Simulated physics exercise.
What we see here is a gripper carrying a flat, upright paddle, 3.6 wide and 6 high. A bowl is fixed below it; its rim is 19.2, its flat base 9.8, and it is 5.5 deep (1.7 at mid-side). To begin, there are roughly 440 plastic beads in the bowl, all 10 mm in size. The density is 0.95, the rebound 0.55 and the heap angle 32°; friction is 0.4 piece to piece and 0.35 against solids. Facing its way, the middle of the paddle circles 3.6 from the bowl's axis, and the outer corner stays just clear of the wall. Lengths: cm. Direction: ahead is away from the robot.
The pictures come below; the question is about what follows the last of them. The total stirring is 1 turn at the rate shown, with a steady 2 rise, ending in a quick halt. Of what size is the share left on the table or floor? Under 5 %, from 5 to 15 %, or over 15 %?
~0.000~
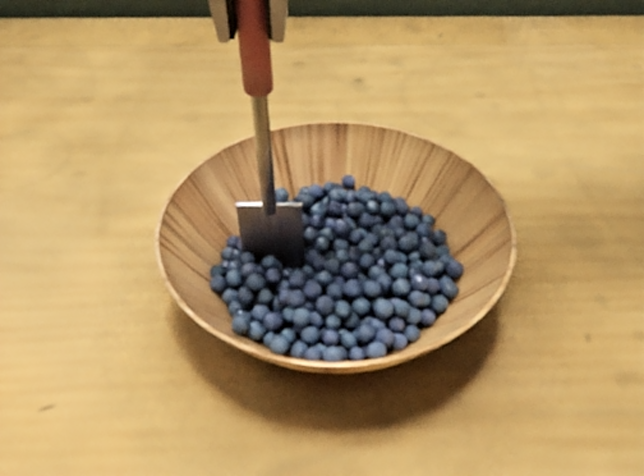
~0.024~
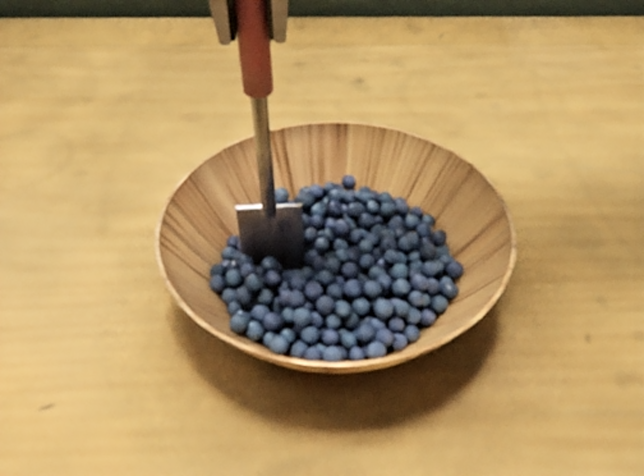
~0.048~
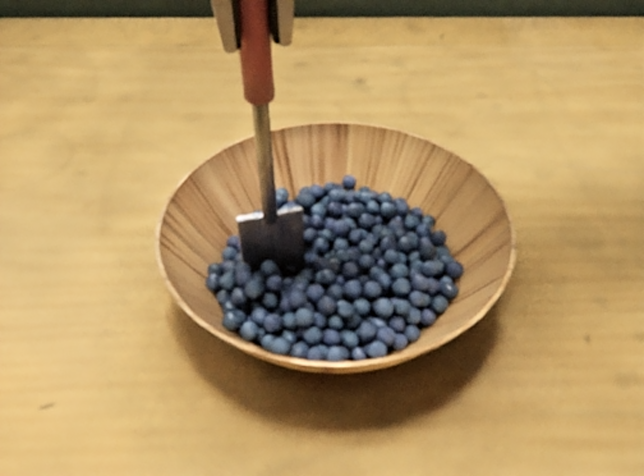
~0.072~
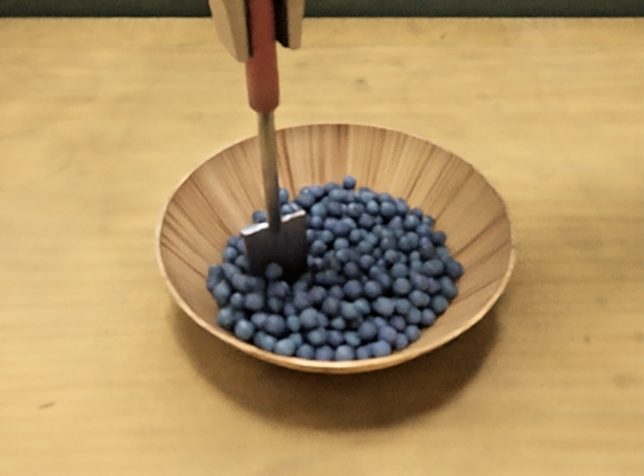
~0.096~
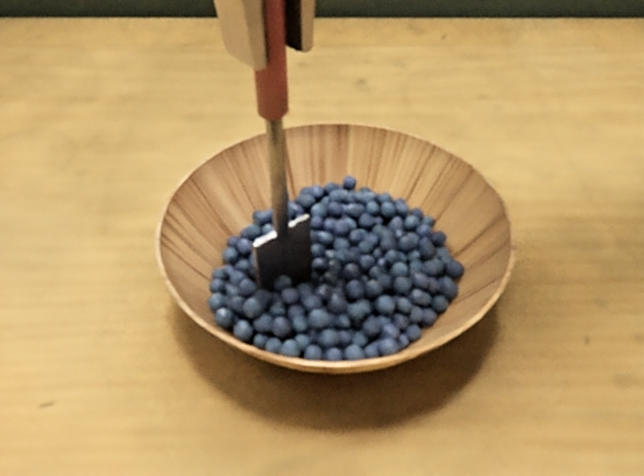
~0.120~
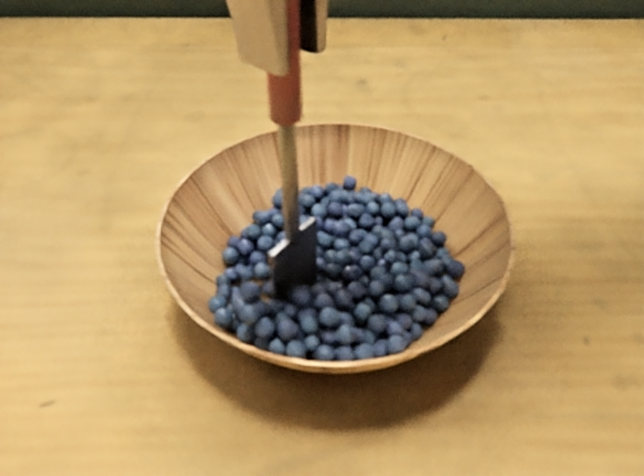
Under 5 %.
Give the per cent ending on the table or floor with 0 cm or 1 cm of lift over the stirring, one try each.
I'd reckon around 0 and 0 per cent.
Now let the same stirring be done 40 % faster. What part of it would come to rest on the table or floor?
Then roughly 0 %.
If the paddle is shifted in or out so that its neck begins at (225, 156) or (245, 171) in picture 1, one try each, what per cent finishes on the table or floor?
Close to 0 per cent for the first and close to 0 per cent for the second.
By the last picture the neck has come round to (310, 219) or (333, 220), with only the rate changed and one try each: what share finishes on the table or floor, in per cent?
Close to 0 and 5 in a hundred.
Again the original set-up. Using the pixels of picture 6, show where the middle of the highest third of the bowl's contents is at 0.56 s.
I'd point to about (319, 204).
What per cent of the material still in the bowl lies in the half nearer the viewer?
Around 50 per cent of what the bowl keeps.
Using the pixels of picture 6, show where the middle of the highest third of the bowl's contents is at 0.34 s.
Around (420, 234).
By 0.34 s, 172° round, highest piece 6 above the table; 436 in the bowl.
By 0.56 s, 290° round, highest piece 6 above the table; 435 in the bowl, 1 on the table or floor.
By 0.87 s, 0° round, highest piece 4 above the table; 435 in the bowl, 1 on the table or floor.
By 1.57 s, 0° round, highest piece 4 above the table; 435 in the bowl, 1 on the table or floor.
Final count, 435 in the bowl, 1 on the table or floor. That is 0 % on the table or floor.
